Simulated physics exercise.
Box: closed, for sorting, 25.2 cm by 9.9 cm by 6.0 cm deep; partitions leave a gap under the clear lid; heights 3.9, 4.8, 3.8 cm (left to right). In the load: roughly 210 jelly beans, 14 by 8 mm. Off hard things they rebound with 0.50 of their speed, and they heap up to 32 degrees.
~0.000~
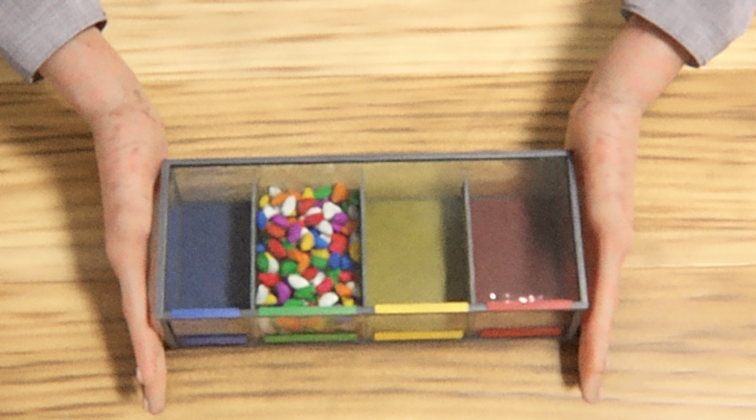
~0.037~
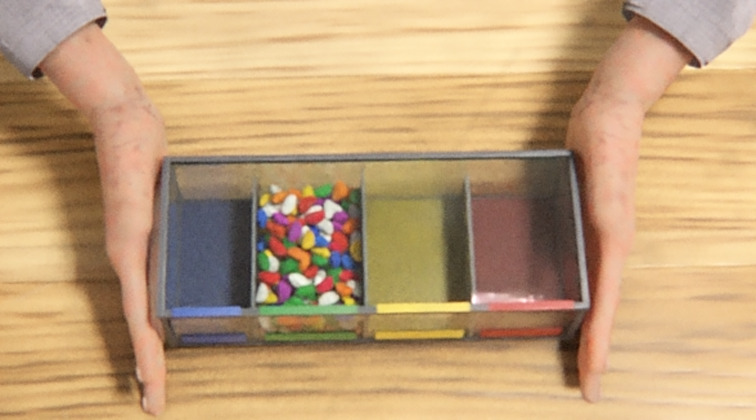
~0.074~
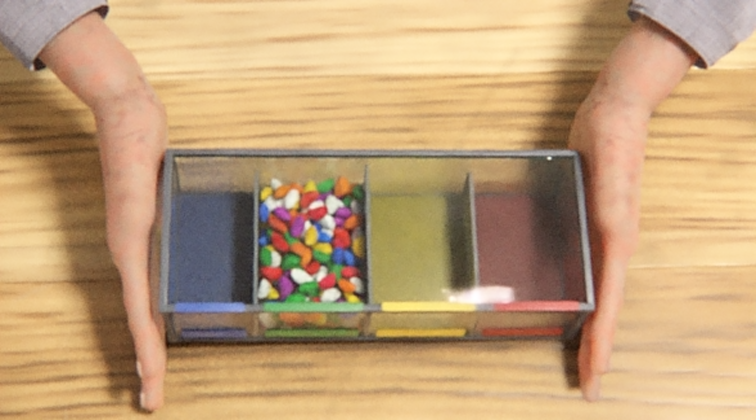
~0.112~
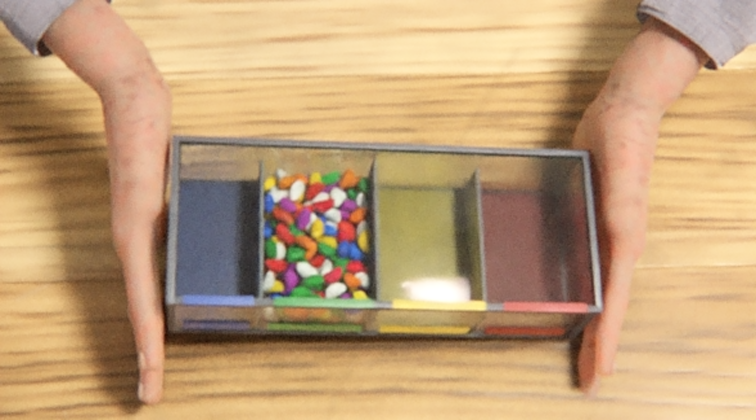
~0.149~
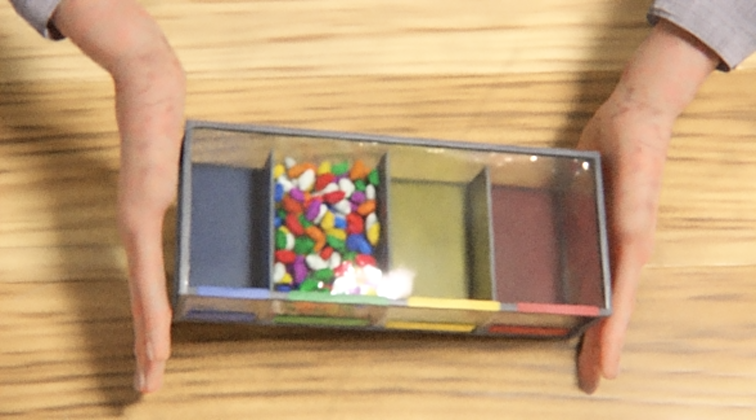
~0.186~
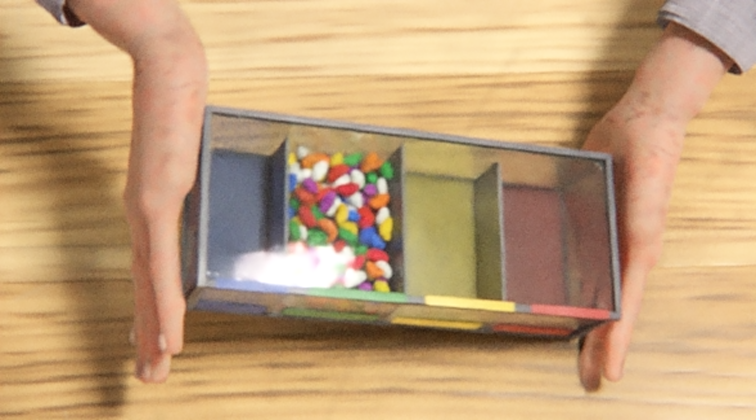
On a pale wooden tabletop, two hands hold a clear-lidded box with blue, green, yellow and red compartments, multicoloured beans filling only the green one. The hands keep it nearly level at first, then tilt it increasingly, left end up and right end lower, as a bright reflection slides leftward across the lid.
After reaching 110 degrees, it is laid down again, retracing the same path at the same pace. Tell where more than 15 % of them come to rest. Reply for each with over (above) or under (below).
Red - under, blue - under, green - over, yellow - under.
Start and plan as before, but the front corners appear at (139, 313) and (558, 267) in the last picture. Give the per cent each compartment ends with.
Red 0 %, blue 70 %, green 30 %, yellow 0 %.
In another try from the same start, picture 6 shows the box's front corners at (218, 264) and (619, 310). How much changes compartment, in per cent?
I'd say close to 10 in a hundred.
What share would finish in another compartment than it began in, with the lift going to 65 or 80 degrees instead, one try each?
10 and 5 %.
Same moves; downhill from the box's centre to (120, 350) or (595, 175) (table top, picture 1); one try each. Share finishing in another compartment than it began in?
First try: Around 40 percent; second try: Around 10 percent.
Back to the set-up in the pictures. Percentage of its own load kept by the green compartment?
Fraction kept: Approx. 90 %.
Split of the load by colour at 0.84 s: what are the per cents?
Red 5, blue 0, green 95, yellow 0.
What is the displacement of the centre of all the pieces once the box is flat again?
The balance point ends up some 1.5 centimetres from where it began.
After 0.84 s, tilt 110 degrees; red 5 %, green 95 %.
Then, at 1.27 s, tilt 48 degrees; red 5 %, green 95 %.
After 1.79 s, tilt 0 degrees; red 5 %, green 95 %.
At rest (2.1 s), red 5 %, blue 0 %, green 95 %, yellow 0 %.
